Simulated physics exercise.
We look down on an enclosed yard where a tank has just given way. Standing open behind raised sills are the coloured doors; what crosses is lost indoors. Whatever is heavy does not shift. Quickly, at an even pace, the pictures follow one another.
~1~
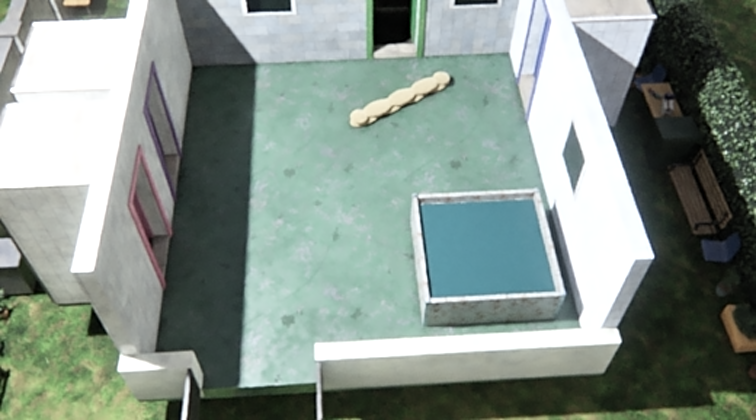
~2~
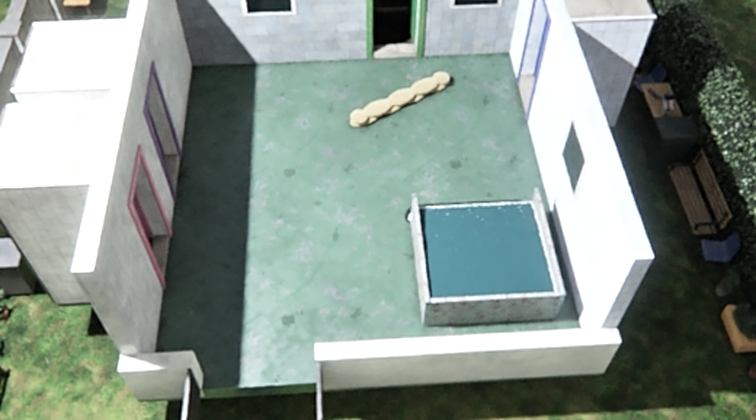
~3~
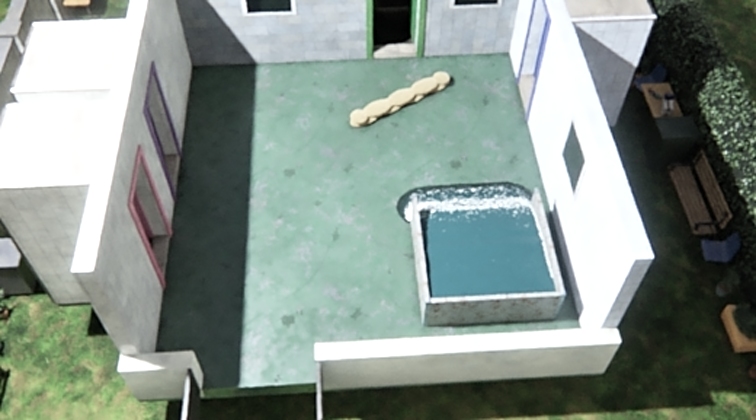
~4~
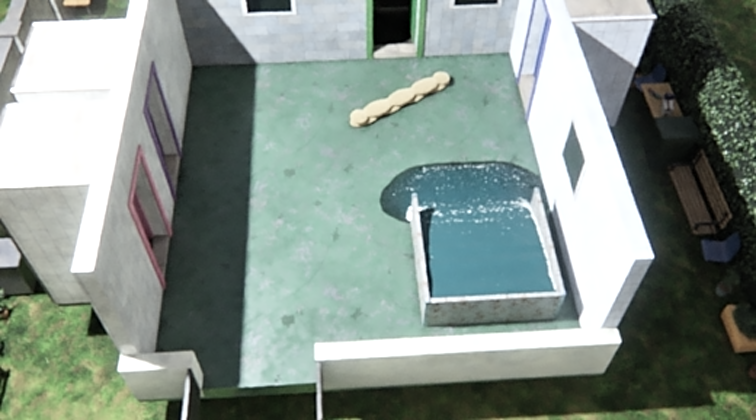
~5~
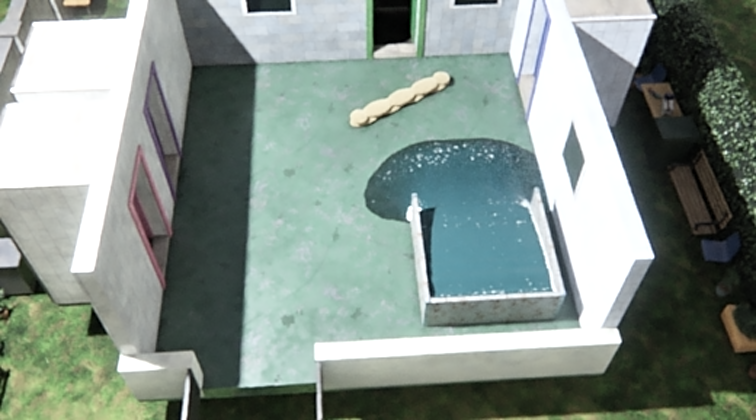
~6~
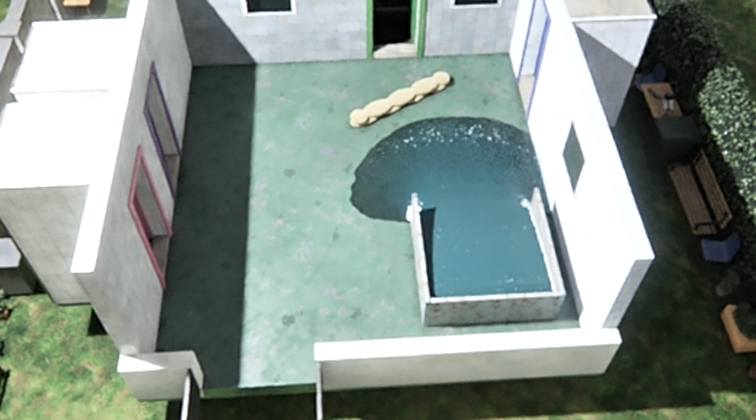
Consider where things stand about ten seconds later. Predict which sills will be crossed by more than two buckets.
In order: Blue door: Not beyond two buckets; pink door: Not beyond two buckets; green door: Not beyond two buckets; purple door: Not beyond two buckets.
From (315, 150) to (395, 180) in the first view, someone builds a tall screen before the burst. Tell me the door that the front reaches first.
That is the blue one.
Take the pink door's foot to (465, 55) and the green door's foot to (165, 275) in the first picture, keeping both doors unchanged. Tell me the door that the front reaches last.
My answer: The one in green.
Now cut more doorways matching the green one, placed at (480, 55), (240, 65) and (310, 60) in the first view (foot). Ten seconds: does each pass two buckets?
Door by door: Ends up above, ends up below, ends up below.
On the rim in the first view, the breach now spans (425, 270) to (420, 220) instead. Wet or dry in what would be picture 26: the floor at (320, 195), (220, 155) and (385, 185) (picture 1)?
In turn: Inundated, then inundated, then untouched.
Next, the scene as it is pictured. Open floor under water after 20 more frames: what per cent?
Close to 50 percent, by my reckoning.
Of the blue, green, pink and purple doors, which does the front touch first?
The answer here is the door marked blue.
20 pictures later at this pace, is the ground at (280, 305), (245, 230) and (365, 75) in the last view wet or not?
As listed, the points end up high and dry, high and dry and soaked.
A moment on, water covers 30 % of the floor; the blue door wet at the sill, nothing in, the pink door not reached, the green door not reached, the purple door not reached.
Next, water covers 35 % of the floor; the blue door wet at the sill, nothing in, the pink door not reached, the green door wet at the sill, nothing in, the purple door not reached.
Then, water covers 50 % of the floor; the blue door wet at the sill, nothing in, the pink door not reached, the green door wet at the sill, nothing in, the purple door not reached.
Later, water covers 65 % of the floor; the blue door wet at the sill, nothing in, the pink door wet at the sill, nothing in, the green door under two buckets in, the purple door under two buckets in.
In the end, water covers 90 % of the floor; the blue door wet at the sill, nothing in, the pink door wet at the sill, nothing in, the green door under two buckets in, the purple door under two buckets in.
